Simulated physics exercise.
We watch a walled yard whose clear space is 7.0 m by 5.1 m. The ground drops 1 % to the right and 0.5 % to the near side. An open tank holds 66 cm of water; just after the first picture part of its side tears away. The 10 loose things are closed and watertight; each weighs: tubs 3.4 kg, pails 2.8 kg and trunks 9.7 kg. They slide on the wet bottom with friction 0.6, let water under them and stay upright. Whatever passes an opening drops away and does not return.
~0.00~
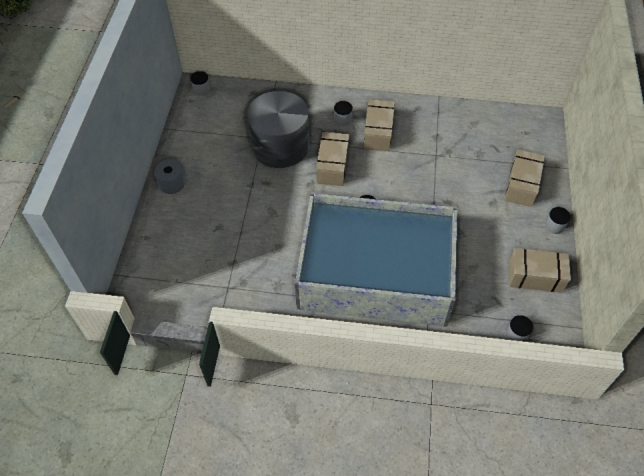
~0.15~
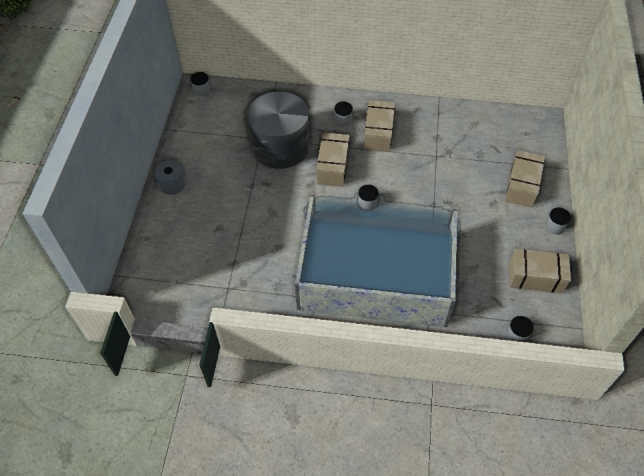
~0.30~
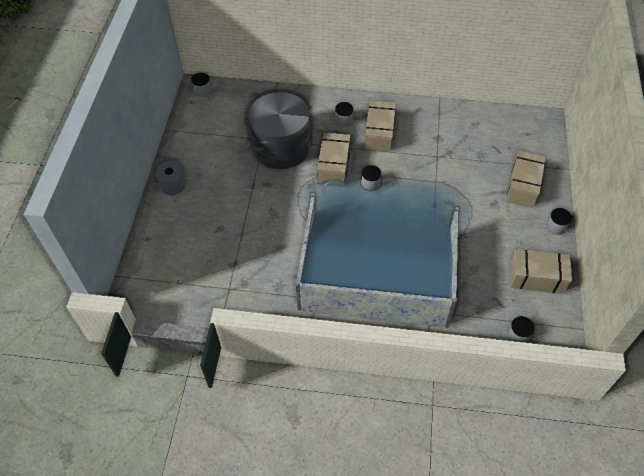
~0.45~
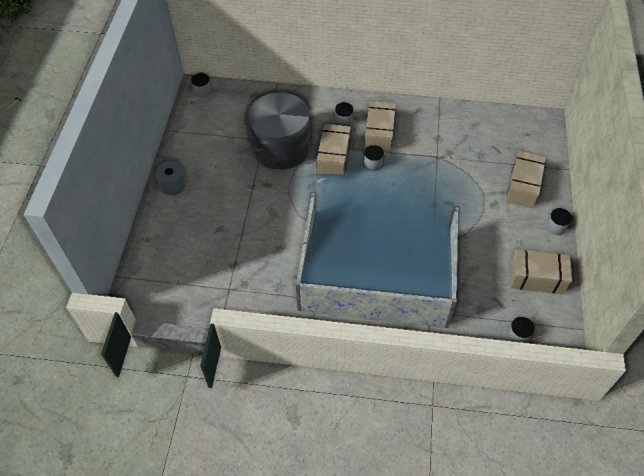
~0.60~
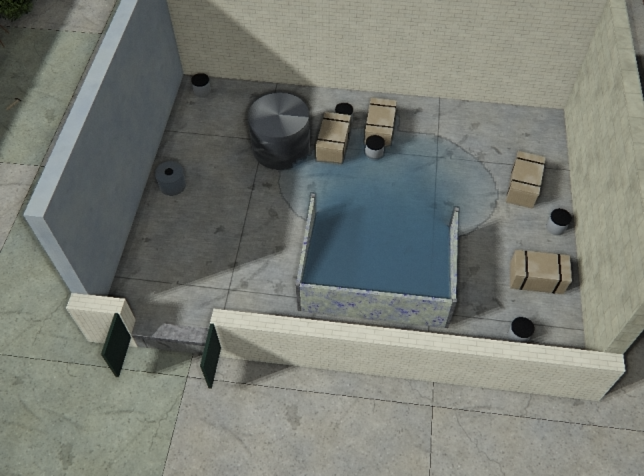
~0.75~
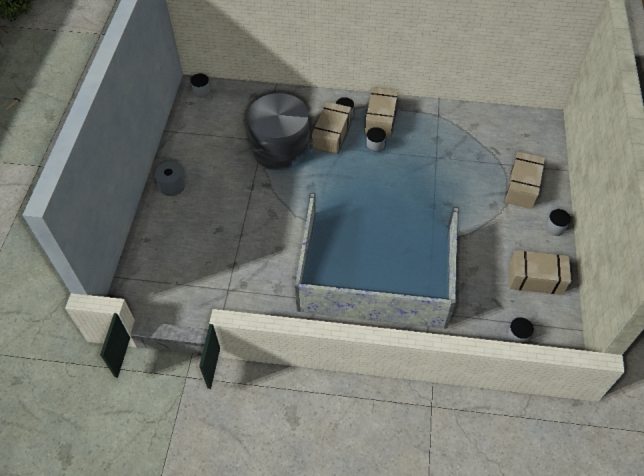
In the video, the back side of an open tank in a walled yard gives way and water spreads across the paving, pushing a small dark-topped pail toward the back wall and then shifting a nearby tan trunk.
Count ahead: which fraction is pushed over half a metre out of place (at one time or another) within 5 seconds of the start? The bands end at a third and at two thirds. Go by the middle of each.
That comes to at least two thirds.
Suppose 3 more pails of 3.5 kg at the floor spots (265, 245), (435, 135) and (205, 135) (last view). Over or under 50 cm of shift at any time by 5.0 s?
In turn: Less, more, more.
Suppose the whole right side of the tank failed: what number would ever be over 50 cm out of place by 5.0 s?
Then 6.
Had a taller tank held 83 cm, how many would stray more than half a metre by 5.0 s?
Then 10.
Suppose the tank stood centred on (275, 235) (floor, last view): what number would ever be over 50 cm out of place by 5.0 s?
Then 8.
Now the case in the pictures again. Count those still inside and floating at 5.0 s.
10 of them.
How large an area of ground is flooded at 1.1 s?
Roughly 14 m2.
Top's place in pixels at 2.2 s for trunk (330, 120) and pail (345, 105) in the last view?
Near (251, 90) and (276, 75).
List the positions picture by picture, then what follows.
In the first picture, a pail at (367, 203) rests on the ground; a trunk at (333, 151) rests on the ground; 3.3 m2 under water; 0 of 10 have shifted.
In the second picture, a pail at (368, 192), on the bottom, 20 cm from its start; a trunk at (333, 152), on the bottom; water covers 4.5 m2; 1 of 10 have shifted.
In the third picture, a pail at (372, 173) rests on the ground, 61 cm from its start; a trunk at (334, 152), on the bottom; water covers 5.9 m2; 1 of 10 have shifted.
In the fourth picture, a pail at (374, 152), on the bottom, 106 cm from its start; a trunk at (334, 143), on the bottom, 19 cm from its start; 7.5 m2 under water; 2 of 10 have shifted.
In the fifth picture, a pail at (375, 142), afloat, 127 cm from its start; a trunk at (333, 131), on the bottom, 47 cm from its start; water covers 9.1 m2; 3 of 10 have shifted.
In the sixth picture, a pail at (376, 134) floats, 143 cm from its start; a trunk at (332, 121) rests on the ground, 71 cm from its start; water covers 11.0 m2; 4 of 10 have shifted.
After 1.1 s 4 of 10 are over 50 cm from their spots; 2 afloat.
After 2.2 s 4 of 10 are over 50 cm from their spots; 3 afloat.
After 3.5 s 7 of 10 are over 50 cm from their spots; 8 afloat.
After 5.0 s 10 of 10 are over 50 cm from their spots, and 10 have been at some point; 10 afloat.
